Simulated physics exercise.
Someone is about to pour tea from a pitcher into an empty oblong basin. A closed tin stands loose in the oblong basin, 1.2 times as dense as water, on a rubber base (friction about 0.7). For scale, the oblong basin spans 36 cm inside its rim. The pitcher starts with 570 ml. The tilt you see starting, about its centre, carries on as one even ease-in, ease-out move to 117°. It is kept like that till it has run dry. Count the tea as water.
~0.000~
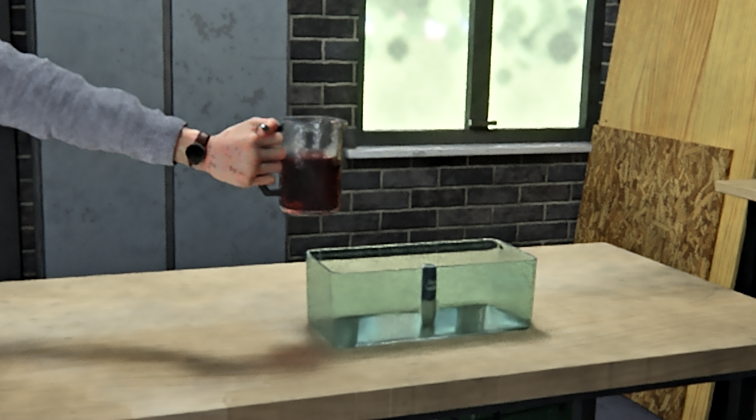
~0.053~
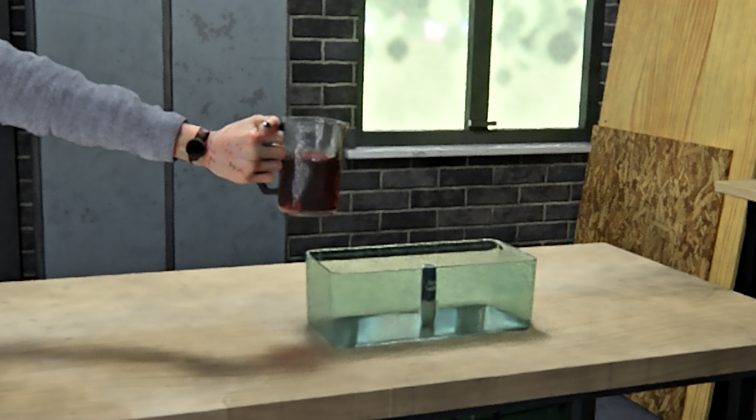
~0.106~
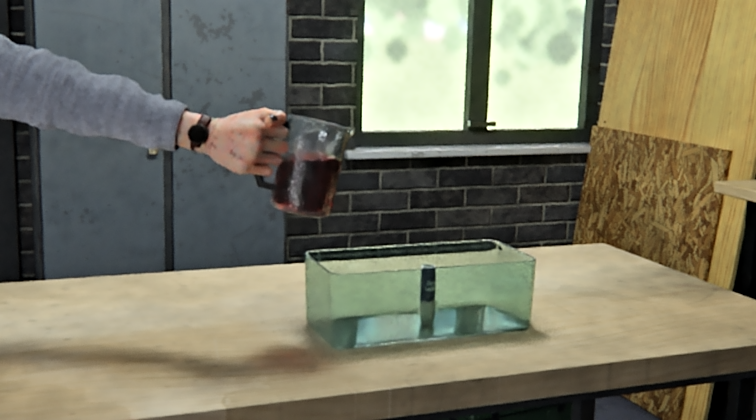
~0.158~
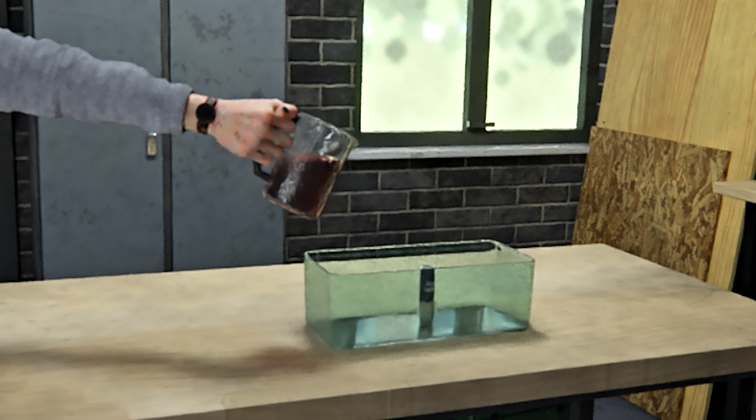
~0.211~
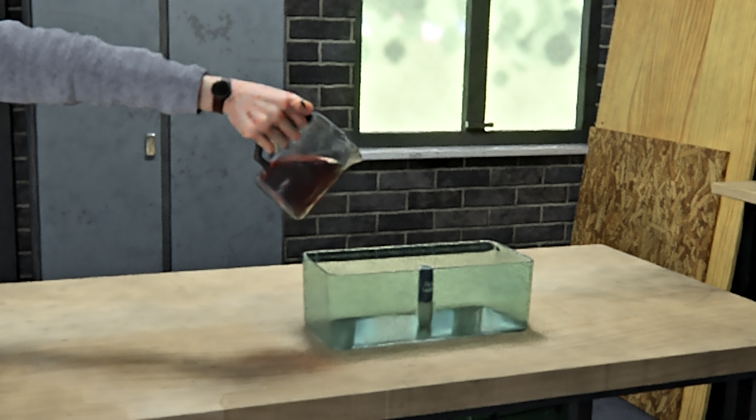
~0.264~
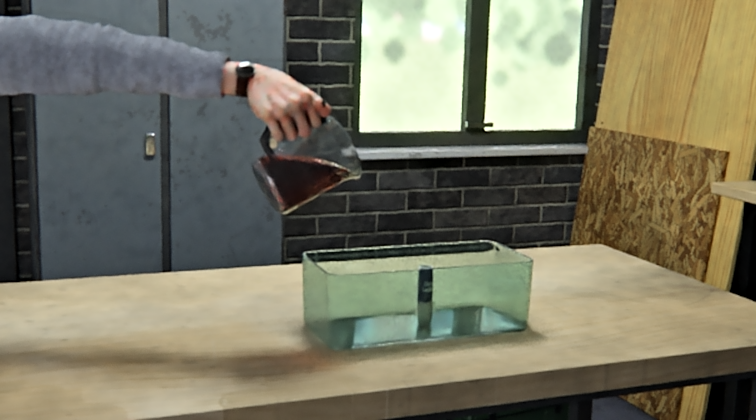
A clear pitcher of reddish-brown tea, held by a hand above a greenish glass basin on a wooden table, tilted steadily to the right until it leaned steeply, the tea sliding toward its rim.
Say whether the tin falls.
It remains upright.
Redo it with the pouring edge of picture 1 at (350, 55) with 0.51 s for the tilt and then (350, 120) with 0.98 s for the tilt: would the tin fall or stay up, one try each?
First it goes over; then it stays up.
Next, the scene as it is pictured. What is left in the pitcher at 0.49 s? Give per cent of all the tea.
Some 56 per cent.
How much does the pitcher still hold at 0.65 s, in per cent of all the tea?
Some 10 per cent.
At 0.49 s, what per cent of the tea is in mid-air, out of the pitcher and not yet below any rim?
Near 30 in a hundred.
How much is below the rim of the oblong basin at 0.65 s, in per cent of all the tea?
Some 74 per cent.
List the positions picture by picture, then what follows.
In the first picture, it leans 0°; its right rim is at (348, 121); the tea meets the walls at (282, 157) and (336, 156); the oblong basin's rim runs from (319, 263) to (517, 250); the tin's top is at (429, 268).
In the second picture, it leans 3°; its right rim is at (350, 123); the tea meets the walls at (281, 158) and (337, 156).
In the third picture, it leans 12°; its right rim is at (354, 130); the tea meets the walls at (281, 160) and (337, 156).
In the fourth picture, it leans 26°; its right rim is at (359, 143); the tea meets the walls at (275, 165) and (340, 158).
In the fifth picture, it leans 43°; its right rim is at (362, 160); the tea meets the walls at (263, 170) and (342, 163).
In the sixth picture, it leans 62°; its right rim is at (360, 178); the tea meets the walls at (256, 160) and (350, 171).
After 0.49 s the tilt is 116° and 55 per cent is still to pour; the tin stands where it began.
After 0.65 s the tilt is 117° and 11 per cent is still to pour; the tin stands where it began.
After 0.82 s the tilt is 117° and 1 per cent is still to pour; the tin stands where it began.
After 1.01 s the tilt is 117° and 0 per cent is still to pour; the tin stands where it began.
In the end the tin stands where it began.
